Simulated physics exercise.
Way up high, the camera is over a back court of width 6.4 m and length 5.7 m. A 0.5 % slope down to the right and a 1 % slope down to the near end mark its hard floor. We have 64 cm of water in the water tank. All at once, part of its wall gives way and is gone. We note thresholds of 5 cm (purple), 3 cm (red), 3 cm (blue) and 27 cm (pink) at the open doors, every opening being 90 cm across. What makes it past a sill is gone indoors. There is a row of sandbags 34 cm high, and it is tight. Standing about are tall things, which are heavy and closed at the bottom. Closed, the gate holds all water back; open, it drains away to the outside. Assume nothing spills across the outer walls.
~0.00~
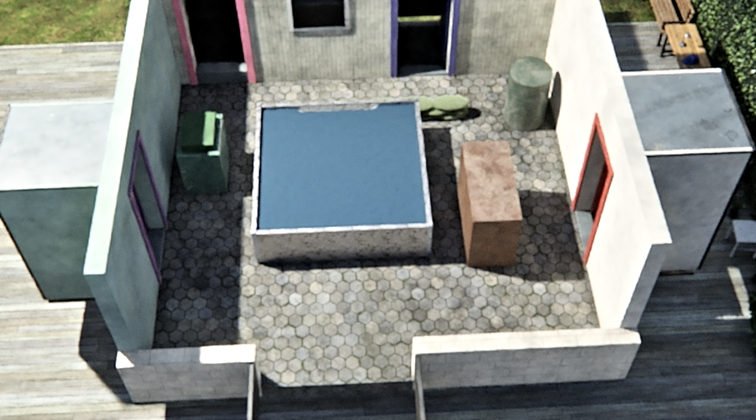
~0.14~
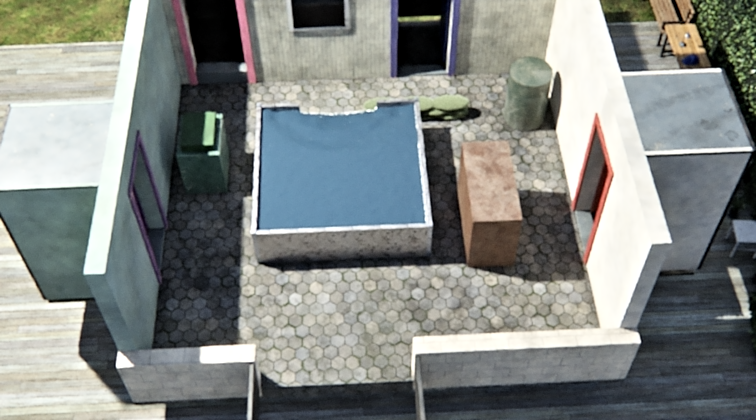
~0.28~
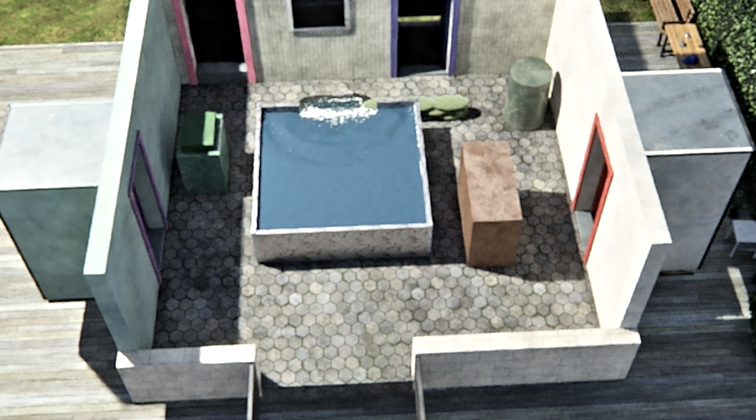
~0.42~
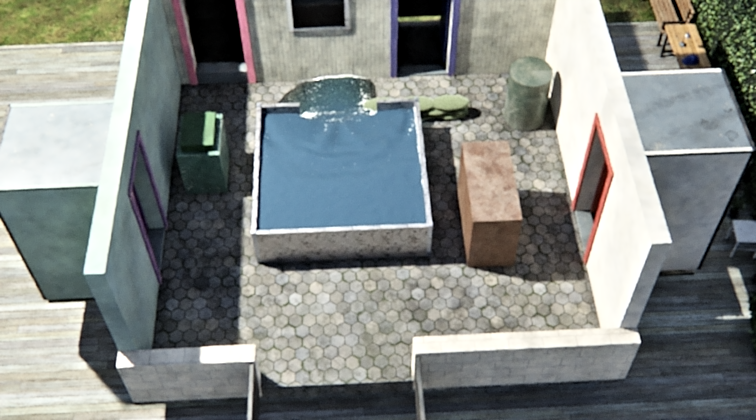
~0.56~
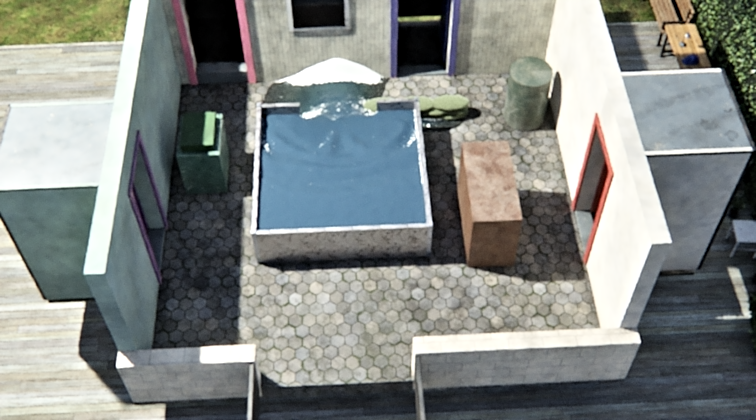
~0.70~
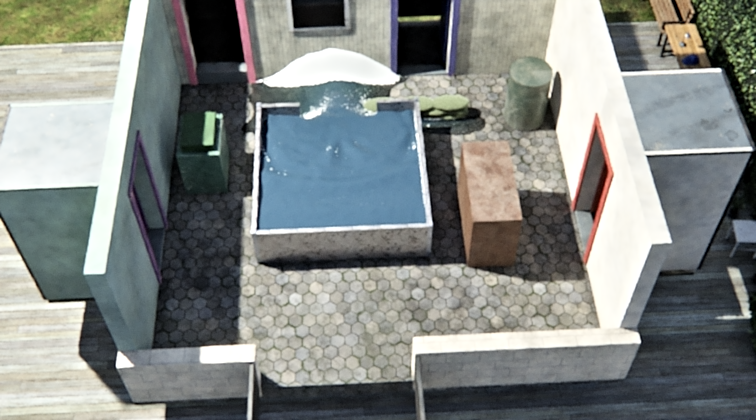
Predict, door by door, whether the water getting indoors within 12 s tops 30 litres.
Prediction: At the purple door it falls short; at the red door it tops it; at the blue door it tops it; at the pink door it falls short.
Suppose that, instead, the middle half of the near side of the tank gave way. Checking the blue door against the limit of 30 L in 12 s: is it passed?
Well, at blue it would be too little.
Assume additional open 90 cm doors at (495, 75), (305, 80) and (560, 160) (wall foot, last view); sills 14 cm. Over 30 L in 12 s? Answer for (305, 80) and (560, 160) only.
In turn: Beyond it, short of it.
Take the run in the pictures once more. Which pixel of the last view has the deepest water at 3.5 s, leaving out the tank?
Pixel (543, 90), about.
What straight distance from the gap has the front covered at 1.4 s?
Distance: Approx. 3.2 m.
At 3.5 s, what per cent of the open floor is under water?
Covered: Roughly 50 per cent.
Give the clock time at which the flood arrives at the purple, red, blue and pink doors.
The front reaches purple at 2.4 s, red at 3.2 s, blue at 0.8 s, pink at 1.0 s.
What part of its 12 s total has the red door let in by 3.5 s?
Roughly 0 percent is in by then.
After 1.4 s water covers 20 % of the floor and is deepest (50 cm) near (336, 83); purple door not reached, red door not reached, blue door 11 cm at the sill, 2 L in, pink door 12 cm at the sill, 0 L in.
After 2.2 s water covers 30 % of the floor and is deepest (48 cm) near (336, 83); purple door not reached, red door not reached, blue door 12 cm at the sill, 23 L in, pink door 14 cm at the sill, 0 L in.
After 3.5 s water covers 50 % of the floor and is deepest (40 cm) near (543, 90); purple door 7 cm at the sill, 0 L in, red door 5 cm at the sill, 0 L in, blue door 9 cm at the sill, 60 L in, pink door 18 cm at the sill, 2 L in.
After 7.0 s water covers 90 % of the floor and is deepest (24 cm) near (202, 88); purple door 4 cm at the sill, 3 L in, red door 7 cm at the sill, 21 L in, blue door 11 cm at the sill, 197 L in, pink door 21 cm at the sill, 3 L in.
After 12.0 s water covers 95 % of the floor and is deepest (14 cm) near (551, 358); purple door 5 cm at the sill, 9 L in, red door 6 cm at the sill, 57 L in, blue door 6 cm at the sill, 257 L in, pink door 11 cm at the sill, 3 L in.
